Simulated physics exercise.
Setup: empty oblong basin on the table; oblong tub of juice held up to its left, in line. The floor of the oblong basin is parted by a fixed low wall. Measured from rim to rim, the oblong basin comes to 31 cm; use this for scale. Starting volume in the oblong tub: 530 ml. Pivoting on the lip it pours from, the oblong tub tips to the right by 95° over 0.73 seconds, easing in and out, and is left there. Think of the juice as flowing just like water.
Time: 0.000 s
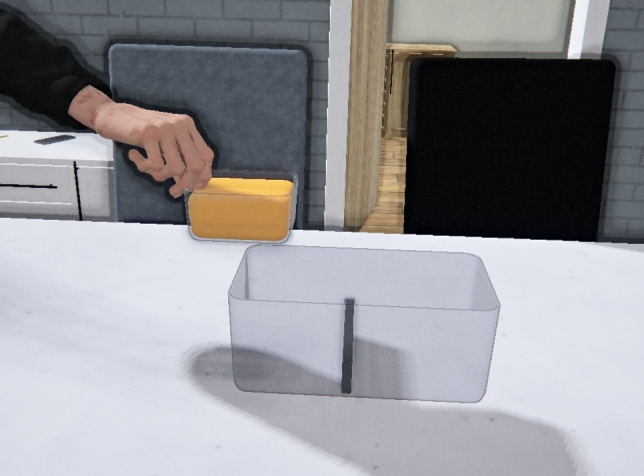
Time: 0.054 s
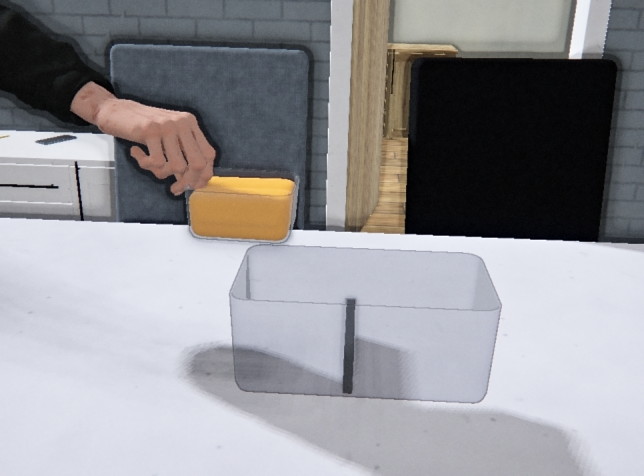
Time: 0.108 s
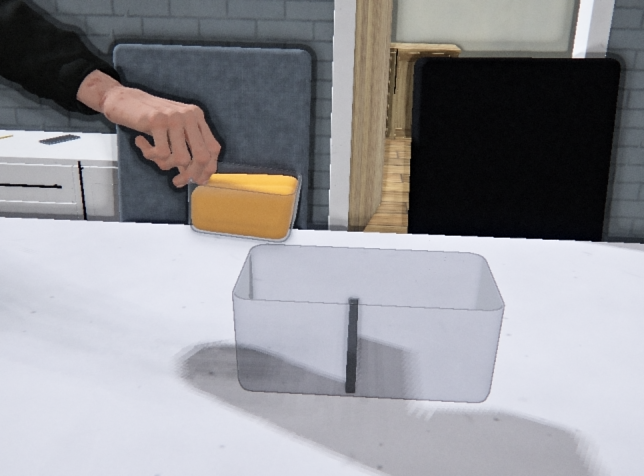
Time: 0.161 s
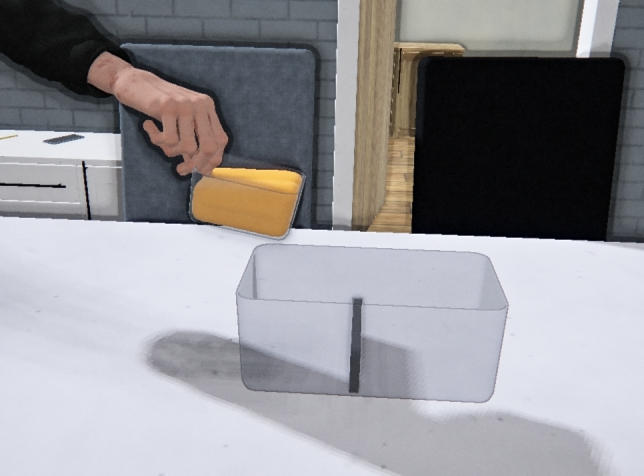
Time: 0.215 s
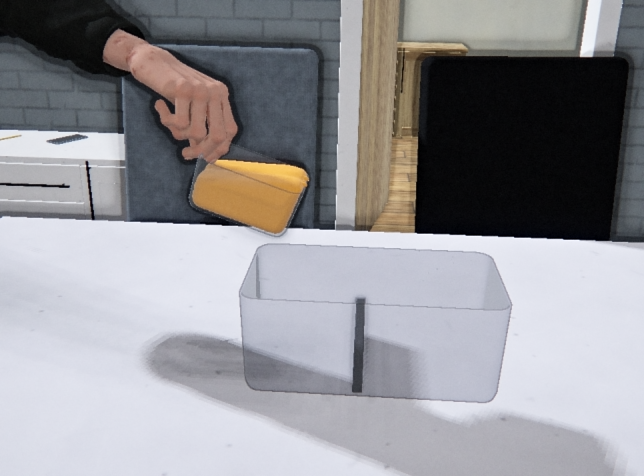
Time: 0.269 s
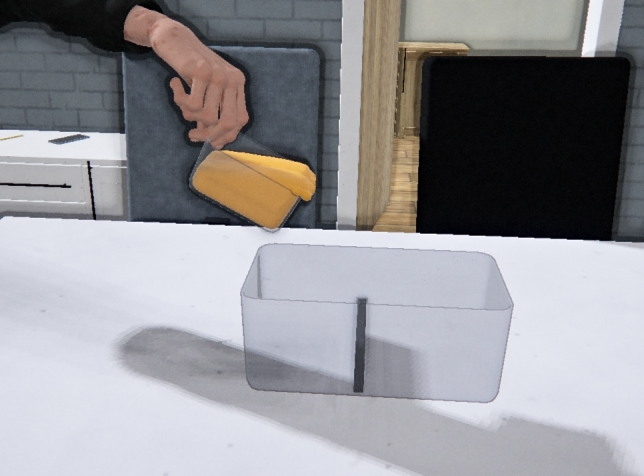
Kitchen with a white table, a hand tilting a small tub of orange juice rightward beyond an empty, see-through oblong basin.
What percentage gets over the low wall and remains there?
82 %.
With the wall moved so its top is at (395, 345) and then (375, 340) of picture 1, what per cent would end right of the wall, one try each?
Respectively 25 and 60 %.
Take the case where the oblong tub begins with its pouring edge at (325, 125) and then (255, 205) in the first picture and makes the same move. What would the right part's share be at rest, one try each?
85 then 25 %.
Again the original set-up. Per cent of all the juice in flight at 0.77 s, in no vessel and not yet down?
Some 9 % is up in the air.
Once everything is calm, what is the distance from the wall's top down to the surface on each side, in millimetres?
About 46 mm on the left, about 32 mm on the right.
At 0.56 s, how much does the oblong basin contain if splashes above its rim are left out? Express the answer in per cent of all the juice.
I'd put it near 20 percent.
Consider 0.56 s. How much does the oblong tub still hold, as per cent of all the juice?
30 %.
By 0.56 s the tilt is 82° and 29 per cent is still to pour, 5 is left of the wall and 14 right of it.
By 0.77 s the tilt is 95° and 5 per cent is still to pour, 7 is left of the wall and 80 right of it.
By 0.99 s the tilt is 95° and 1 per cent is still to pour, 14 is left of the wall and 82 right of it.
By 1.23 s the tilt is 95° and 0 per cent is still to pour, 16 is left of the wall and 82 right of it.
At rest 17 per cent lies left of the wall, 82 right of it and 1 outside.
